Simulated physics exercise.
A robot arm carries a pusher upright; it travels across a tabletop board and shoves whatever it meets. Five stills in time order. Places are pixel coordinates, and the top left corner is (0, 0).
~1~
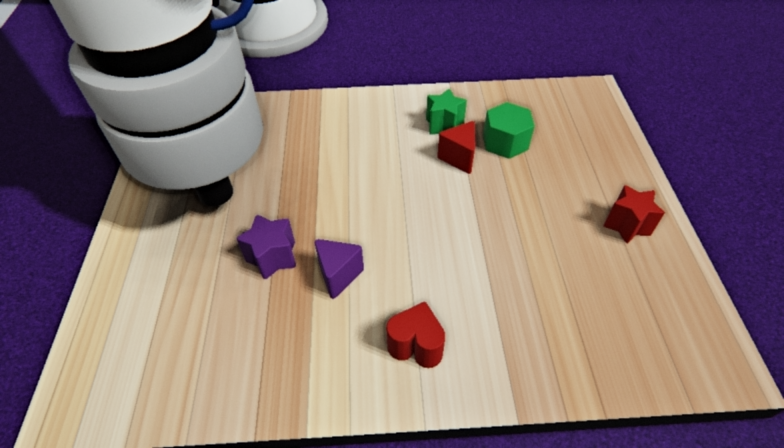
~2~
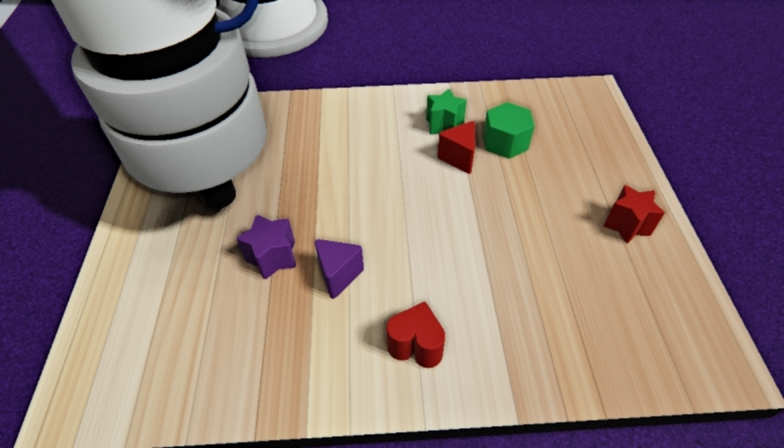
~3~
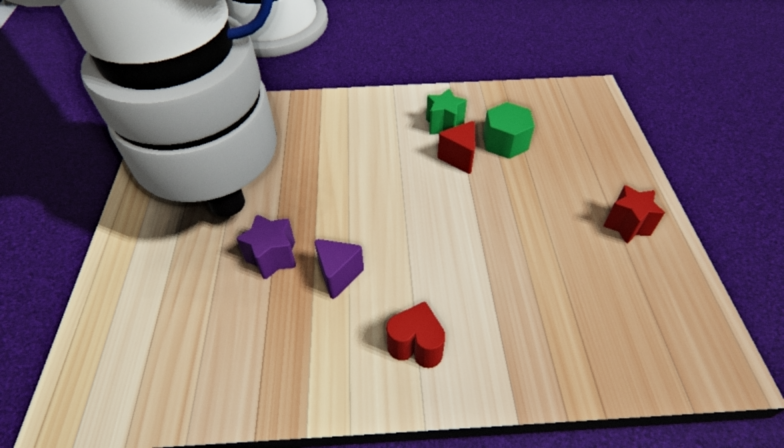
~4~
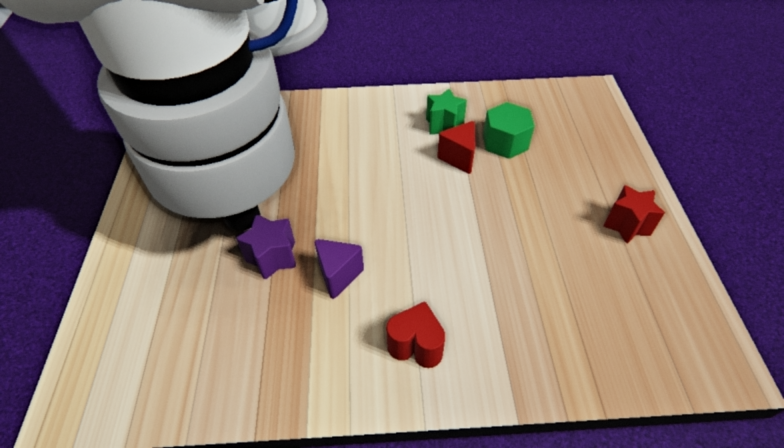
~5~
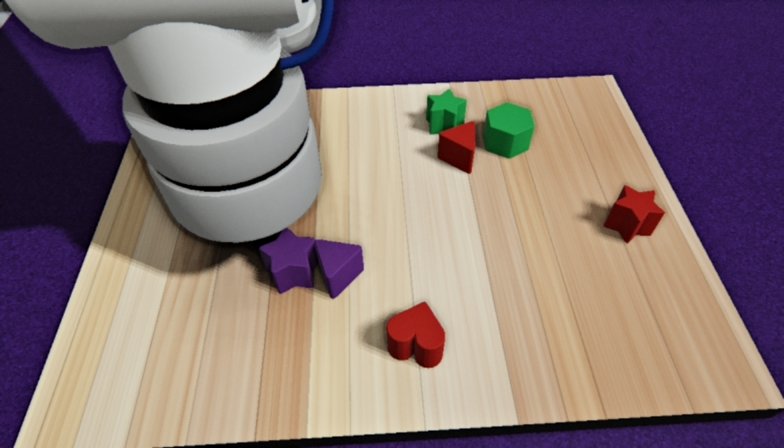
A bulky white and grey robot arm with a dark tip stands at the upper left of a pale striped wooden board on purple cloth, seen from above at an angle by a still camera. A purple star and triangle sit left of centre, a red heart below, green star, red triangle and green hexagon above, red star right. The arm slides down and rightward, slowly at first, and pushes the purple star against the purple triangle.
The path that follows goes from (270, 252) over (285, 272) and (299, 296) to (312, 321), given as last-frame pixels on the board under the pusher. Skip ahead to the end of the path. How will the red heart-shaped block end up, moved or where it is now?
It's unmoved.
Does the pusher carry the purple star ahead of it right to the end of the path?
No.
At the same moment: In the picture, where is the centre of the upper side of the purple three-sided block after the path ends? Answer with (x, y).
Put as a pixel place, it's (379, 268).
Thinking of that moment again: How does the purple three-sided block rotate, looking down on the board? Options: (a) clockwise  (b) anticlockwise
Option b.
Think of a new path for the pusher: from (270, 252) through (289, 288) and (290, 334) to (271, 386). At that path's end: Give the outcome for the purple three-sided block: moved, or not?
By the last moment of the path, the purple three-sided block has shifted.
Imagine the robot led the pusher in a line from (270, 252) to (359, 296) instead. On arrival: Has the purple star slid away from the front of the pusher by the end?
Going by the path, no.
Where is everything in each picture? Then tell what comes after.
The first picture shows pusher tip at (217, 194); block tops, purple star at (265, 234); purple three-sided block at (335, 254); red heart-shaped block at (417, 326).
The second picture shows pusher at (220, 197); blocks unchanged.
The third picture shows pusher at (228, 205); blocks unchanged.
The fourth picture shows pusher at (243, 218); blocks unchanged.
The fifth picture shows pusher at (265, 237); purple star at (288, 249); purple three-sided block at (335, 254); red heart-shaped block at (417, 326).
What follows on the original path. Halfway along, pusher at (289, 270); purple star at (323, 273), turned 25° anticlockwise; purple three-sided block at (363, 264).
At the end, pusher at (308, 308); purple star at (347, 293), turned 55° anticlockwise; purple three-sided block at (379, 268), turned 25° anticlockwise; red heart-shaped block in place.
